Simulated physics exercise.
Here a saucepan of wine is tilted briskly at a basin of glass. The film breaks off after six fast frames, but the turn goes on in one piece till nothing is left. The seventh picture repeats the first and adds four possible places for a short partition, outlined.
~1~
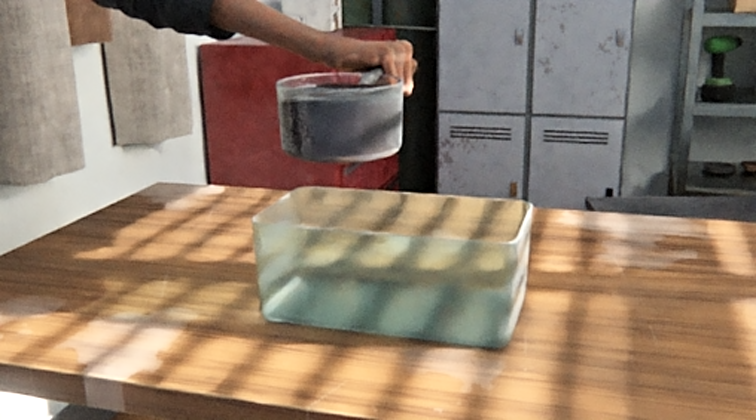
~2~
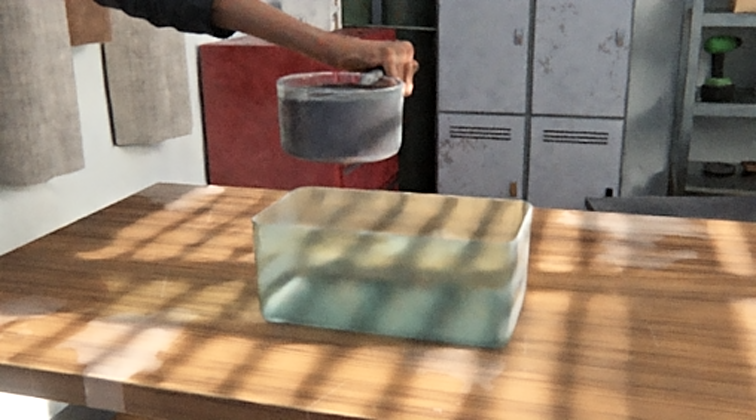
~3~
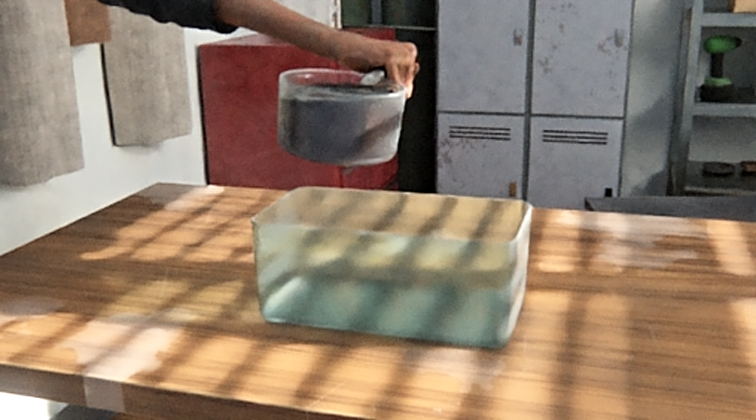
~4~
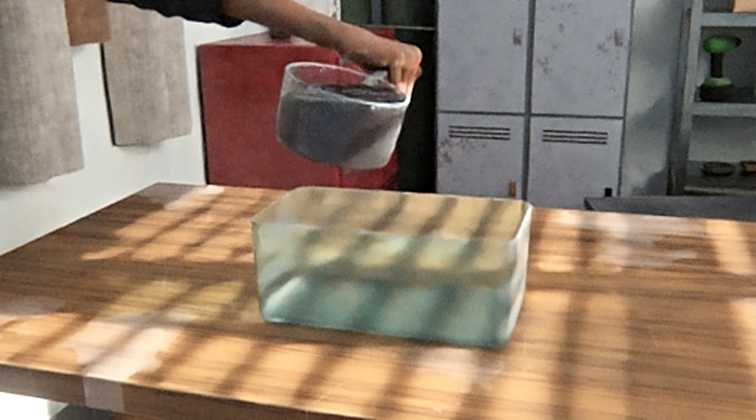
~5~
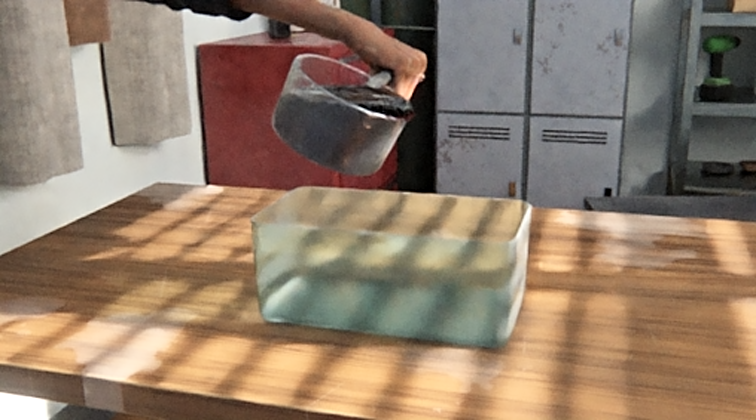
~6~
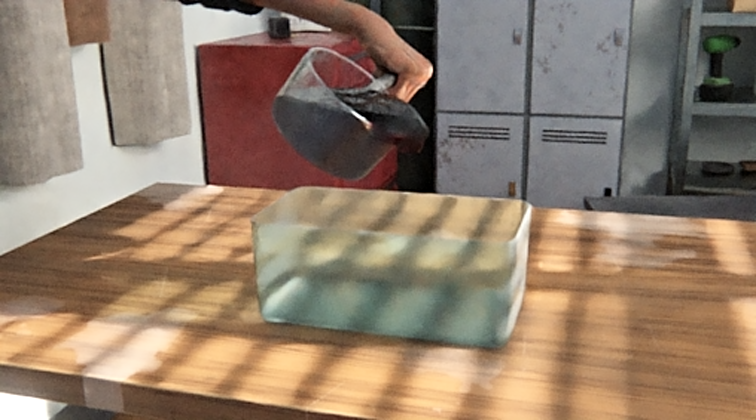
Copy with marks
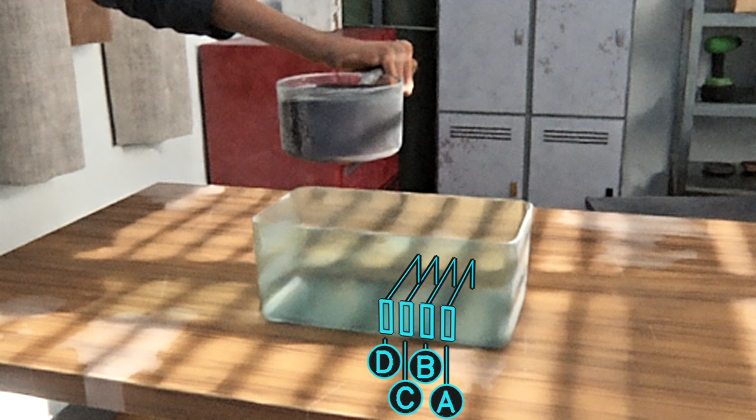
In a sunlit room with lockers, a hand holding a saucepan of dark liquid above a glass basin, then tilting it rightward.
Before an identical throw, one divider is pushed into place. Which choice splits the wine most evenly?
I would pick position B.
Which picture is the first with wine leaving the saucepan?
Picture 5.
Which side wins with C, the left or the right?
The right side.
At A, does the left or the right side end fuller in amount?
More ends on the left.
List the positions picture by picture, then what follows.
The first frame shows upright, lip at (398, 82); basin from (263, 316) to (512, 345); nothing has left yet.
The second frame shows upright, lip at (399, 85); nothing has left yet.
The third frame shows tipped about 8°, lip at (401, 91); nothing has left yet.
The fourth frame shows tipped about 16°, lip at (404, 101); nothing has left yet.
The fifth frame shows tipped about 28°, lip at (406, 115); wine is over the lip, down to (406, 115).
The sixth frame shows tipped about 41°, lip at (404, 130); wine is over the lip, down to (412, 150).
On the marked copy, A at (446, 346); B at (425, 344); C at (405, 341); D at (384, 339).
Choosing A, about 70 % ends left of the wall and 27 % right of it; 3 % is lost outside.
Choosing B, about 54 % ends left of the wall and 43 % right of it; 3 % is lost outside.
Choosing C, about 31 % ends left of the wall and 68 % right of it.
Choosing D, about 19 % ends left of the wall and 80 % right of it.
